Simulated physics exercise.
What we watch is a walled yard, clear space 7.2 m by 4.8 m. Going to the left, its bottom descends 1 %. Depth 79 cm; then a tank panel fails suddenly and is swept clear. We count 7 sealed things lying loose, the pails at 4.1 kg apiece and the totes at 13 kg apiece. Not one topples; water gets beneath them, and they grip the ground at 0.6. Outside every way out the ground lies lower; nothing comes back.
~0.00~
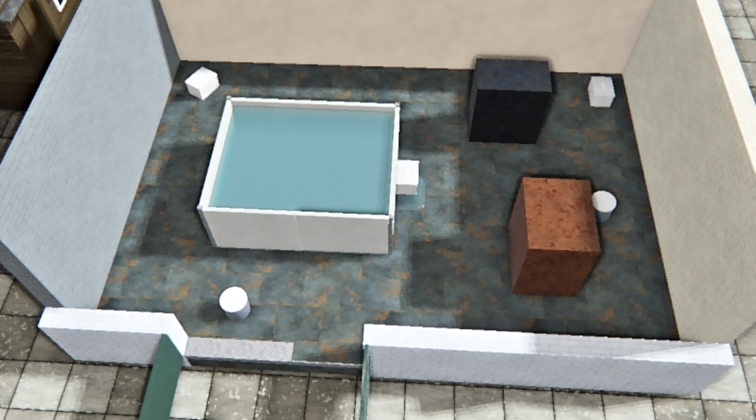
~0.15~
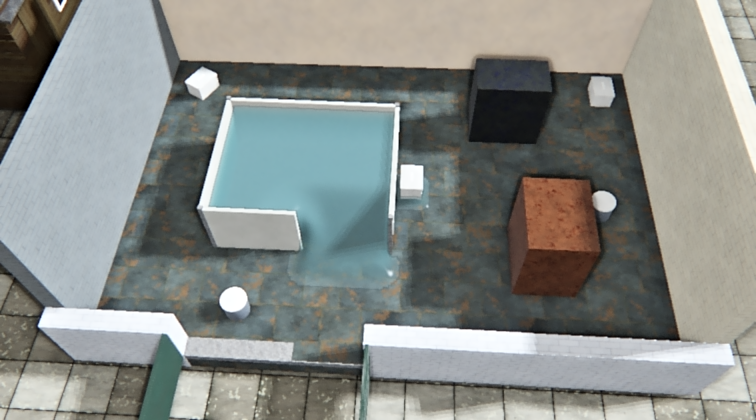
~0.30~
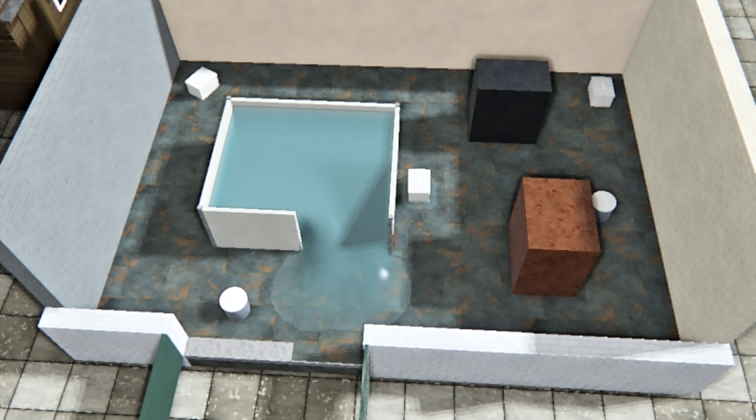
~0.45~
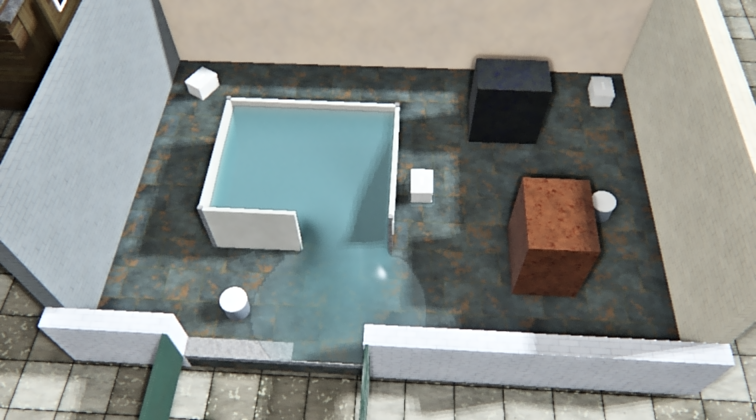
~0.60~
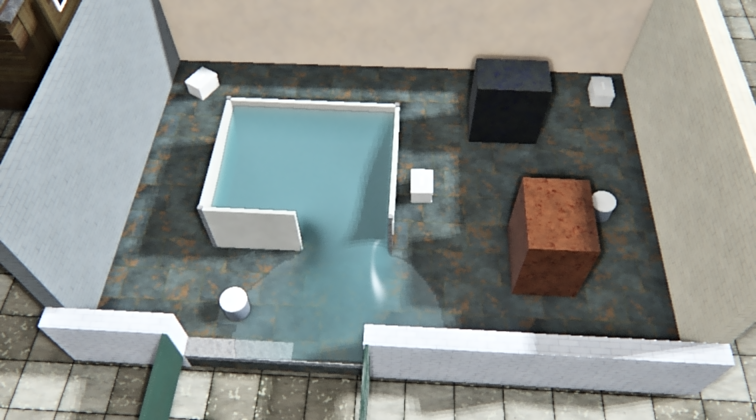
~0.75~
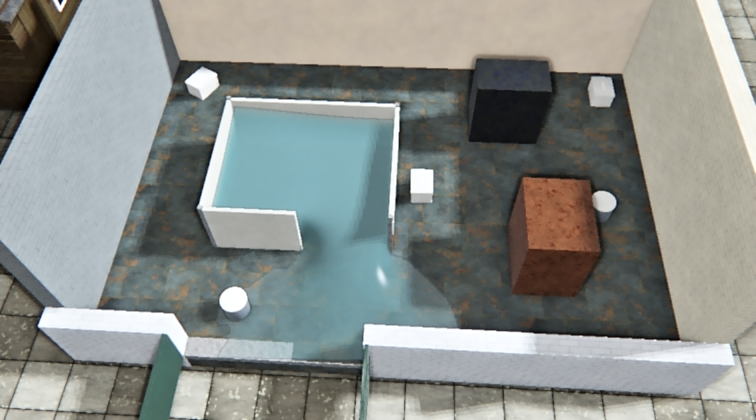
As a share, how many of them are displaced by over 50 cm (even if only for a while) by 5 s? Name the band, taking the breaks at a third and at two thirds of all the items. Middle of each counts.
Only a small share, below a third.
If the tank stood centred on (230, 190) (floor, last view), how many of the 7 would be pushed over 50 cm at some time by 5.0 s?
That would give 1.
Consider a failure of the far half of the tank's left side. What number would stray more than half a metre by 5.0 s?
5.
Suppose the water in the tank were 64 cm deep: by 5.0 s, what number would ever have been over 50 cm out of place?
Then 1 of them.
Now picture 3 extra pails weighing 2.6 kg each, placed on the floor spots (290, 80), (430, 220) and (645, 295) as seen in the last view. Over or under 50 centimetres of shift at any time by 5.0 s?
One after another they come out inside the limit, inside the limit, above it.
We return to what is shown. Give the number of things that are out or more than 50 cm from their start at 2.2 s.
I make it 0 by then.
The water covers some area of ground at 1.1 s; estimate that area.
Close to 8.0 m2, I'd say.
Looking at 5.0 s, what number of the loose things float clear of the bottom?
It comes to 0 of them.
After 1.1 s 0 of 7 are over 50 cm from their spots; 0 afloat.
After 2.2 s 0 of 7 are over 50 cm from their spots; 0 afloat.
After 3.5 s 0 of 7 are over 50 cm from their spots; 0 afloat.
After 5.0 s 1 of 7 are over 50 cm from their spots, and 1 have been at some point; 0 afloat.
